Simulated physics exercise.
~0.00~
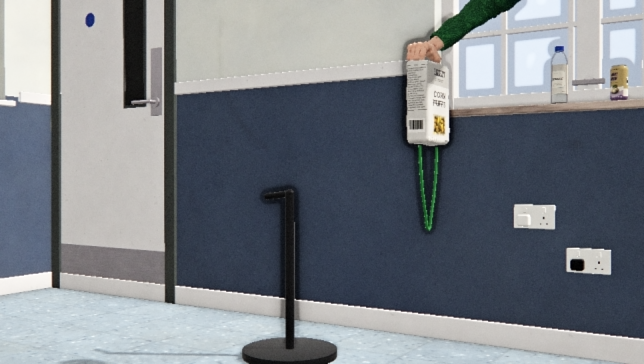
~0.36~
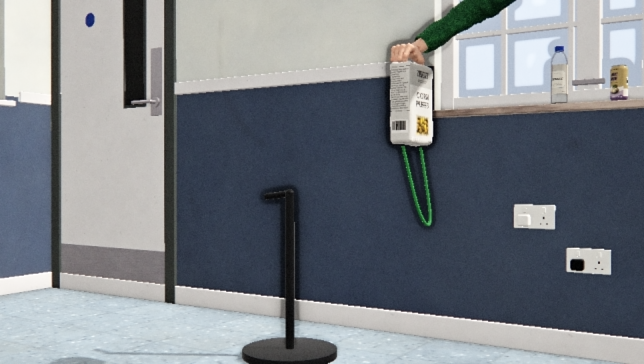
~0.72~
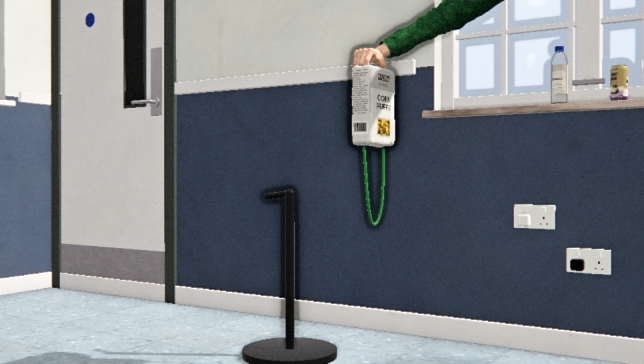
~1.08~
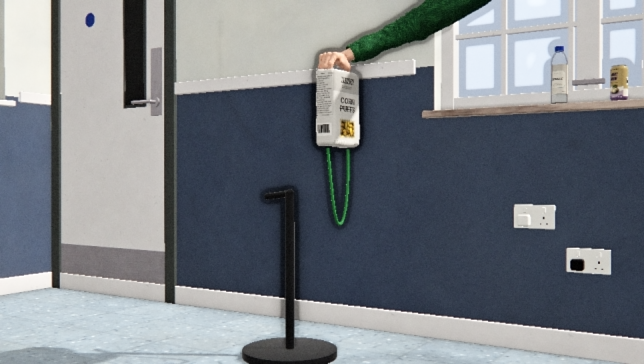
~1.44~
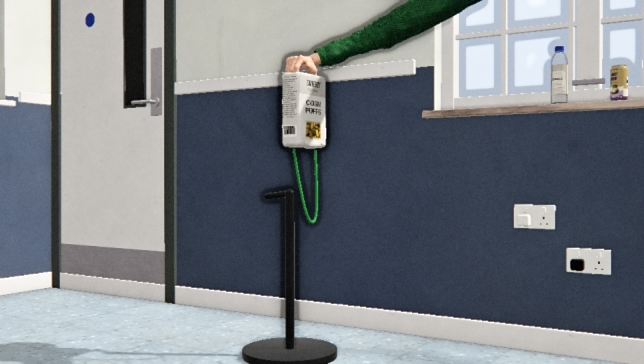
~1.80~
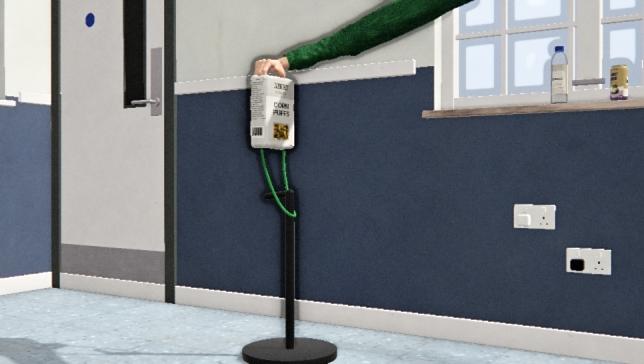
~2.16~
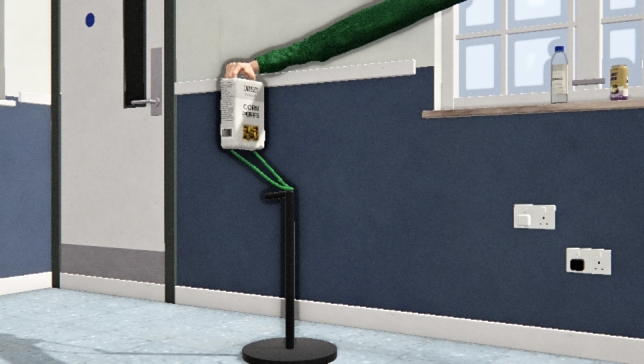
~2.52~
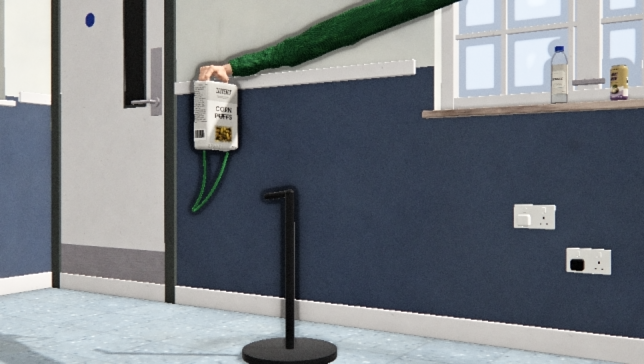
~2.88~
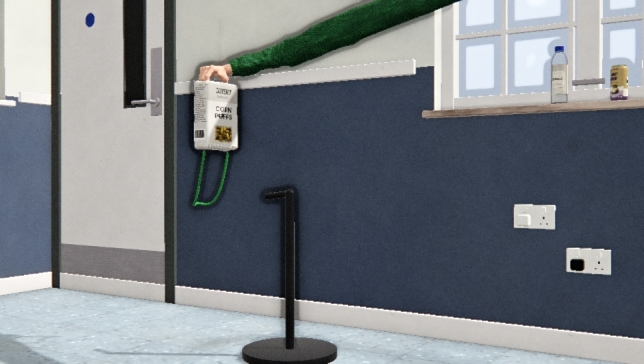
In a room with a blue and white wall, a green-sleeved arm carried a white bag with a hanging green loop leftward over a black hooked post; the loop brushed the post's top, slipped free, and the bag stopped beyond it near the door.
